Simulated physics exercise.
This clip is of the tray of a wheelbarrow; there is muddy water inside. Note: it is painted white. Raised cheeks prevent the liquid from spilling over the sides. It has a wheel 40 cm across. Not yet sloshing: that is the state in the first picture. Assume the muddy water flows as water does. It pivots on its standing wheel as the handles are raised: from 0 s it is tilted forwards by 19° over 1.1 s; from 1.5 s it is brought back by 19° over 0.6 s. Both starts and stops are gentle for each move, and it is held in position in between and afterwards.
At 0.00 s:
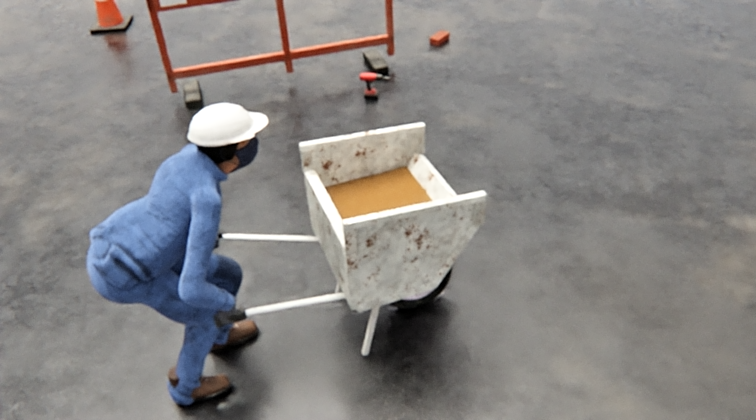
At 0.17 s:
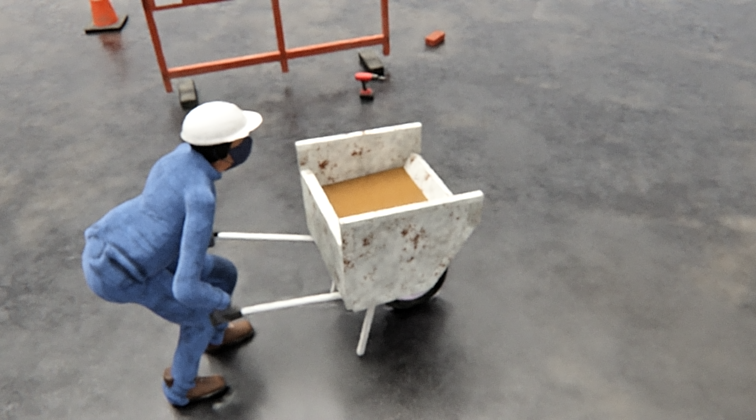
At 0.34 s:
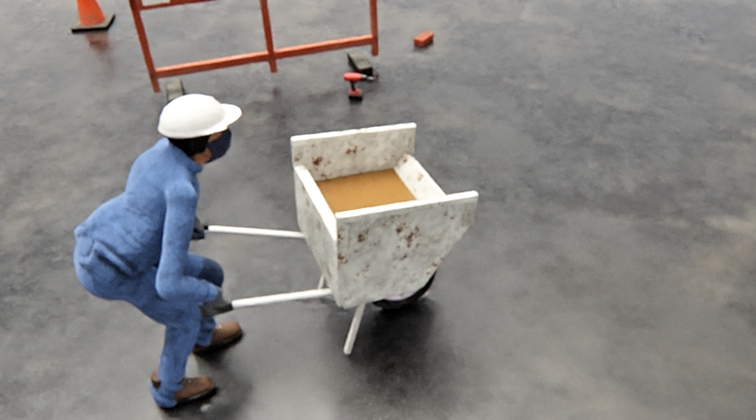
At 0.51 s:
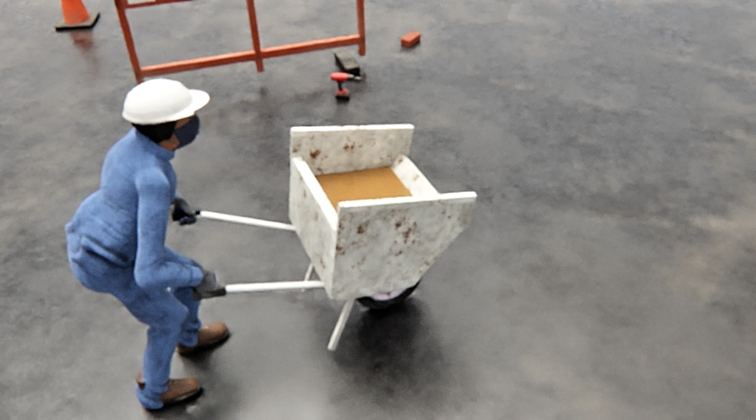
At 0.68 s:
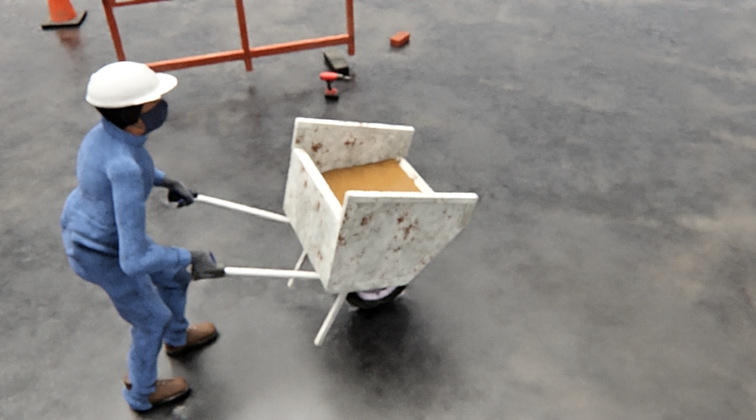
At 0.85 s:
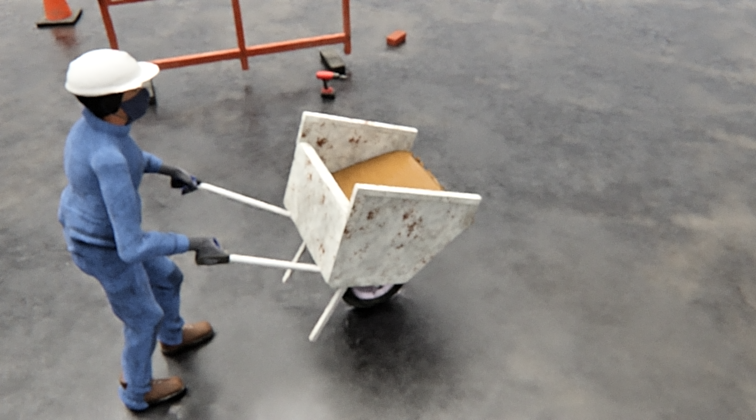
A worker in blue overalls and a white hard hat, bent over at first, straightened up and raised the handles of a white wheelbarrow, tilting its tray of brown muddy water forwards to the right.
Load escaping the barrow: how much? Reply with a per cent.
24 per cent.
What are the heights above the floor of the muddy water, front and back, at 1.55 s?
I'd say some 20 centimetres in front and some 14 centimetres behind.
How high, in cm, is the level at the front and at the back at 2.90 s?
About 20 cm in front, about 12 cm behind.
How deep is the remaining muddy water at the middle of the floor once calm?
Close to 18 cm once things settle.
By 1.55 s the barrow is at 19° forwards, the surface stands 19 cm on the front, 14 cm on the back; the loss stands at 16 per cent, over the front.
By 2.25 s the surface stands 12 cm on the front, 30 cm on the back; the loss stands at 18 per cent, over the front.
By 2.90 s the surface stands 19 cm on the front, 12 cm on the back; the loss stands at 24 per cent, over the front.
By 4.99 s the loss stands at 24 per cent, over the front, 14 of 57 litres.
